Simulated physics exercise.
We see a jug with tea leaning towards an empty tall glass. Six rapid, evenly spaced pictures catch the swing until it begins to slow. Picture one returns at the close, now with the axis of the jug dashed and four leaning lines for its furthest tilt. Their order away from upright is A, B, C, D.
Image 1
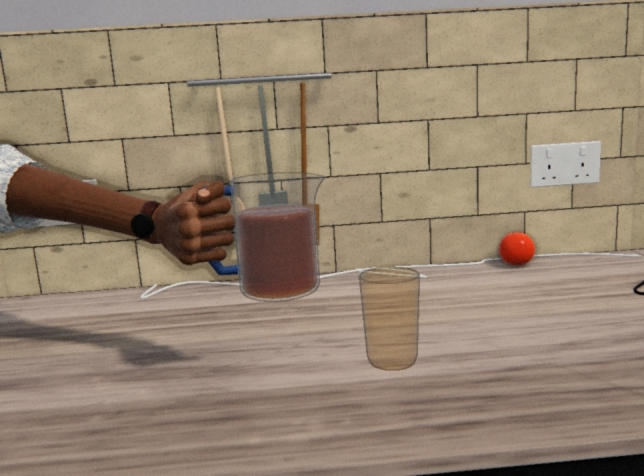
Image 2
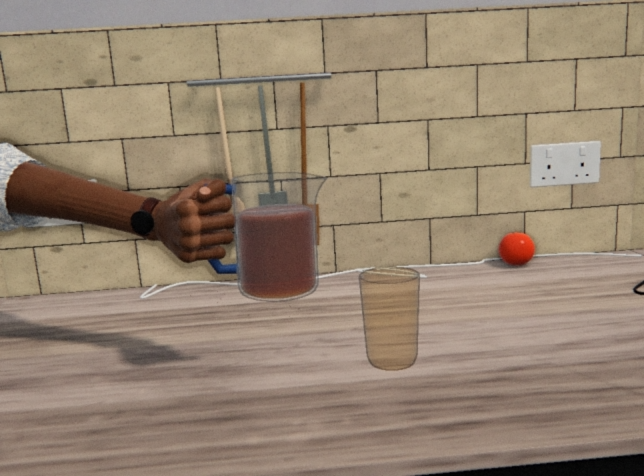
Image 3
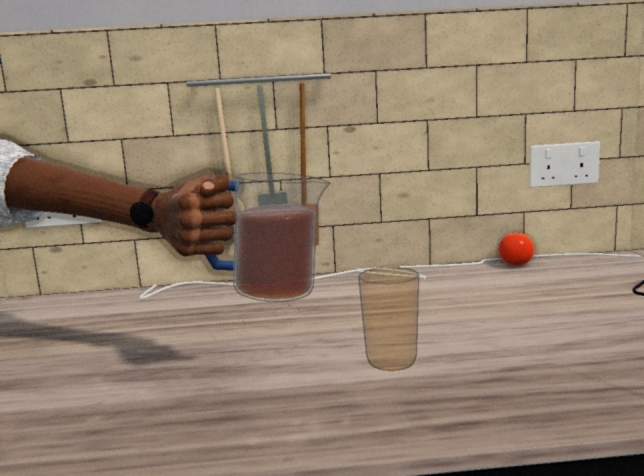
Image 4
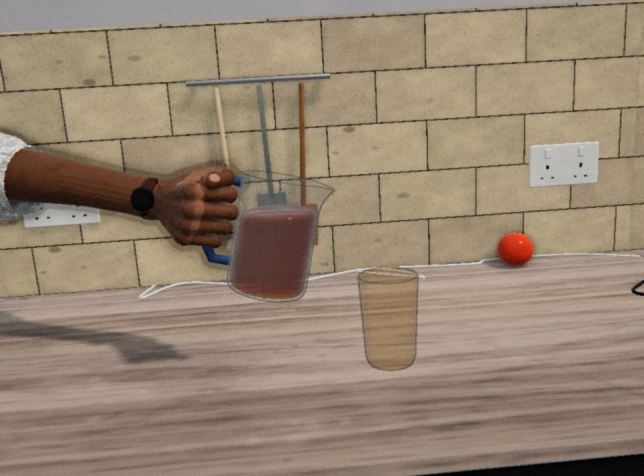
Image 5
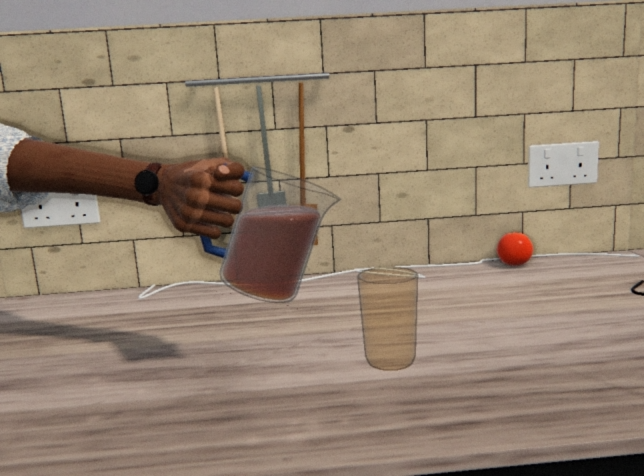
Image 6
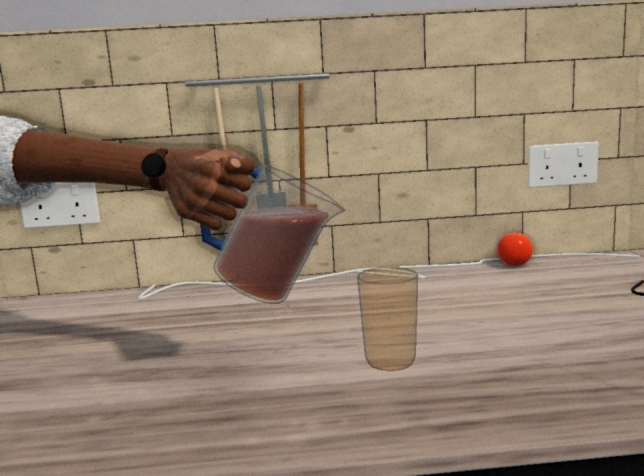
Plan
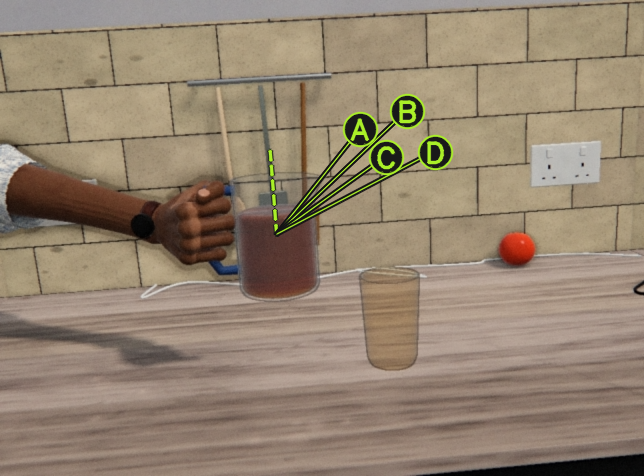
A jug of reddish-brown tea, gripped by a hand on the left, stayed upright at first, then tilted steadily to the right beside an empty tall glass, with no tea leaving it.
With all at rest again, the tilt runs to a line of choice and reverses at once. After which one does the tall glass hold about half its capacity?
Choose D.
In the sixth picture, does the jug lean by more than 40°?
No, it does not.
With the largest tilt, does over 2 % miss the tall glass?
No, it does not.
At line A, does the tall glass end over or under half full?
Under.
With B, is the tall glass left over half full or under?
Under half.
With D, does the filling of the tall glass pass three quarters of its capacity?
No.
In lime, A at (349, 142); B at (394, 121); C at (371, 166); D at (419, 159).
With A, the tall glass ends with about 5 % of what it can hold.
With B, the tall glass ends with about 15 % of what it can hold.
With C, the tall glass ends with about 29 % of what it can hold.
With D, the tall glass ends with about 50 % of what it can hold.
